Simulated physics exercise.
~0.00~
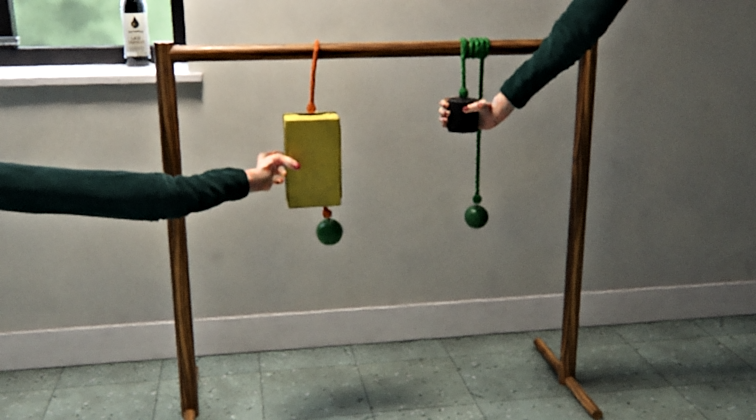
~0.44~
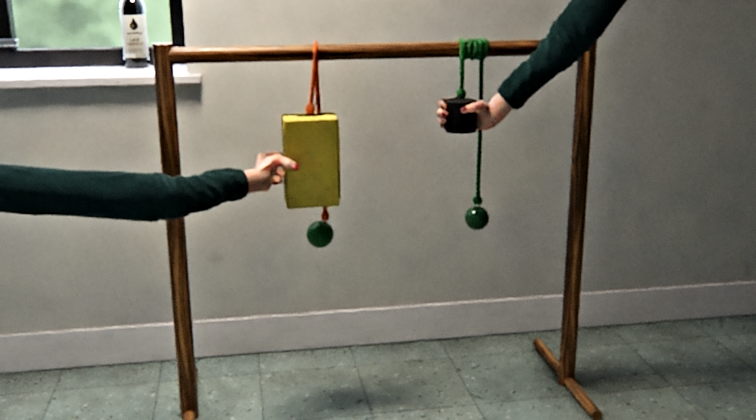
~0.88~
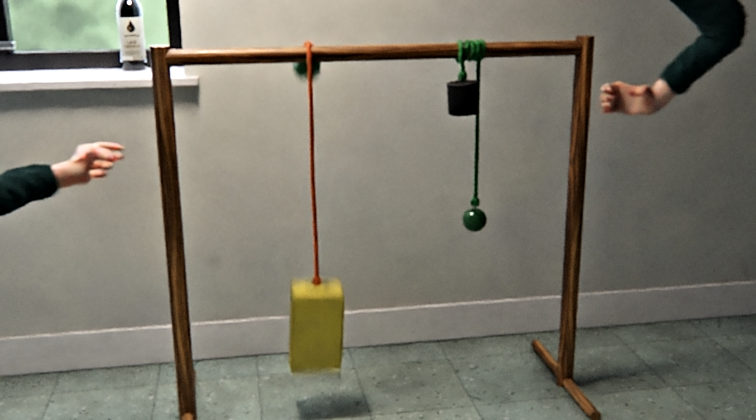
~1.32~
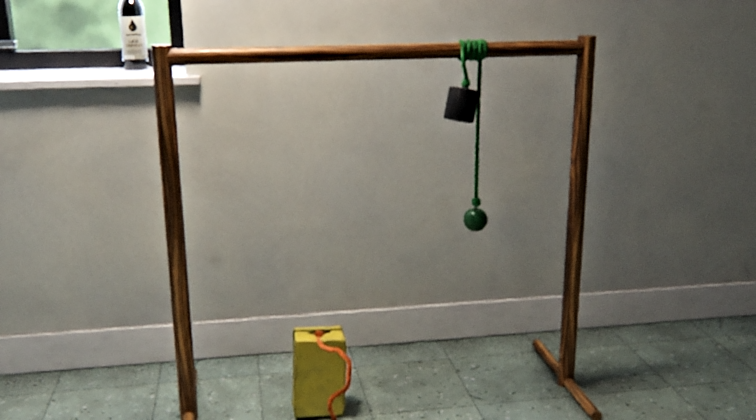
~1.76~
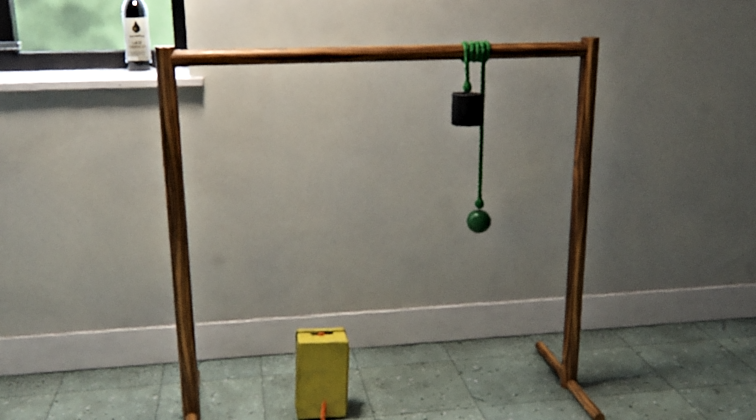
Two hands let go, and the yellow case drops to the floor while the black block stays hanging.
